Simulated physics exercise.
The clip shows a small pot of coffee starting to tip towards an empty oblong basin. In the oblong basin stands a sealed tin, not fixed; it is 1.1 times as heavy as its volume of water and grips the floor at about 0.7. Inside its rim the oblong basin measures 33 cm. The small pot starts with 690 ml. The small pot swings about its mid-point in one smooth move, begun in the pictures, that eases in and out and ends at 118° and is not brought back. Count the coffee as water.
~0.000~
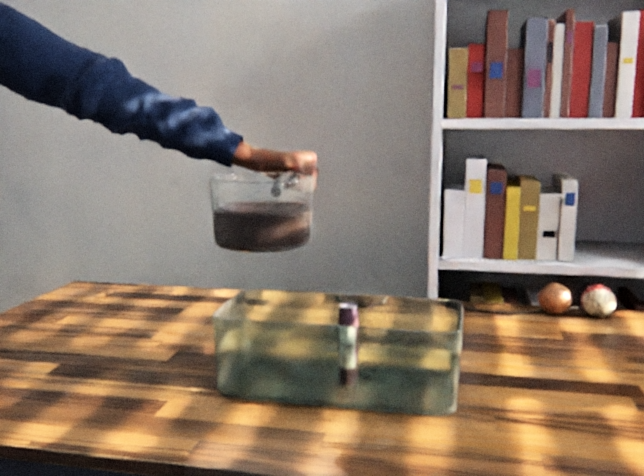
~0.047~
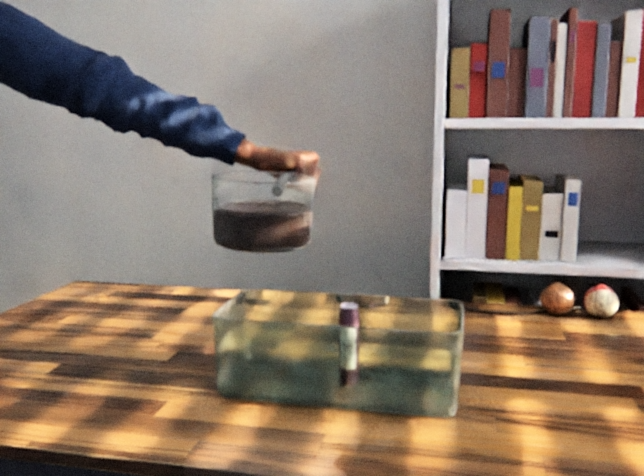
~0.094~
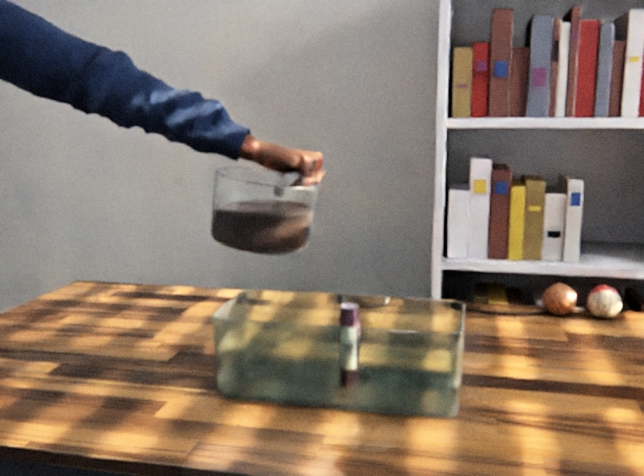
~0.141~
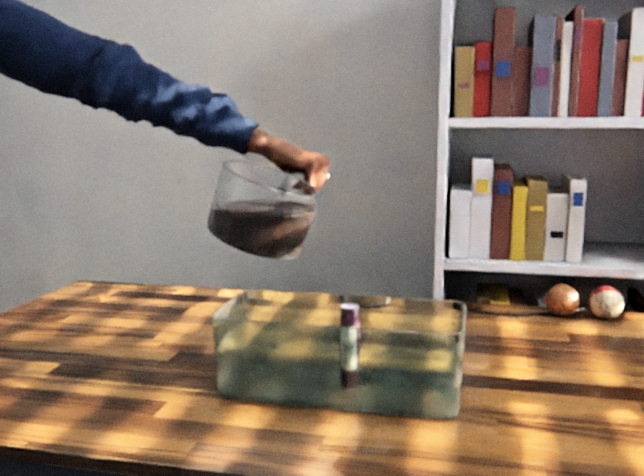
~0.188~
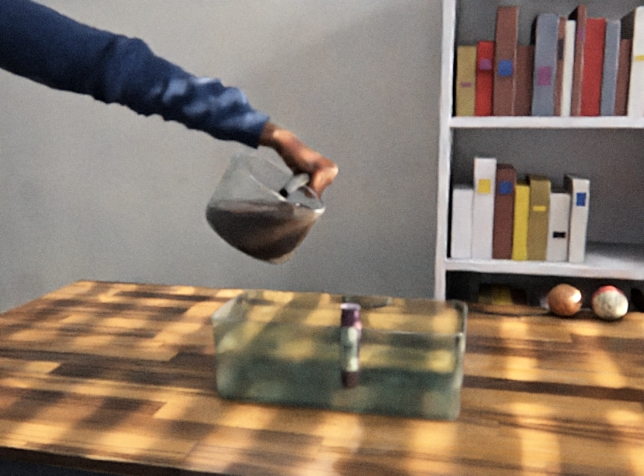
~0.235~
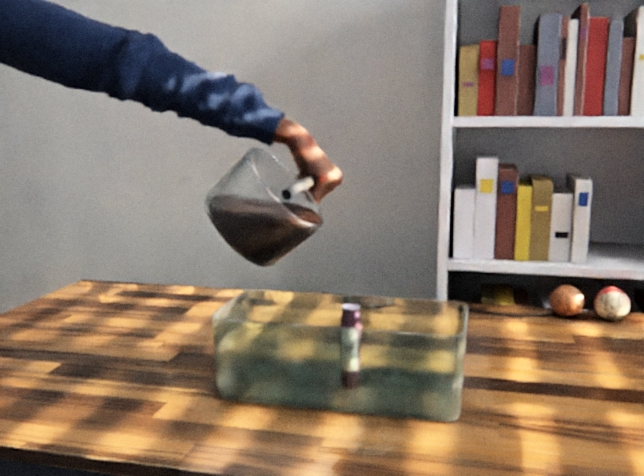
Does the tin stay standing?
The tin falls.
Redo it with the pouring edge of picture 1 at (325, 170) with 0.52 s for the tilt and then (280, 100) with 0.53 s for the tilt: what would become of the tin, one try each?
First it goes over; then it topples.
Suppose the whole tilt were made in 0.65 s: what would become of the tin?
Then it goes over.
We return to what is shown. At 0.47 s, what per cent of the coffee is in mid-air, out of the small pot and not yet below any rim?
About 40 per cent.
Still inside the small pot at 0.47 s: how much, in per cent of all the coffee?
Near 24 in a hundred.
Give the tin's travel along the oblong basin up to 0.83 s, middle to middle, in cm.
Some 7 cm.
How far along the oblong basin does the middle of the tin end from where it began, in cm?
About 9.0 cm.
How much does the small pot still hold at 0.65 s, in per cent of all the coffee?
About 3 per cent.
By 0.47 s the tilt is 115° and 24 per cent is still to pour; the tin stands where it began.
By 0.65 s the tilt is 118° and 3 per cent is still to pour; the tin stands 3 cm from where it began.
By 0.83 s the tilt is 118° and 0 per cent is still to pour; the tin leans 44°.
By 1.03 s the tilt is 118° and 0 per cent is still to pour; the tin lies on its side.
At rest the tin lies on its side.
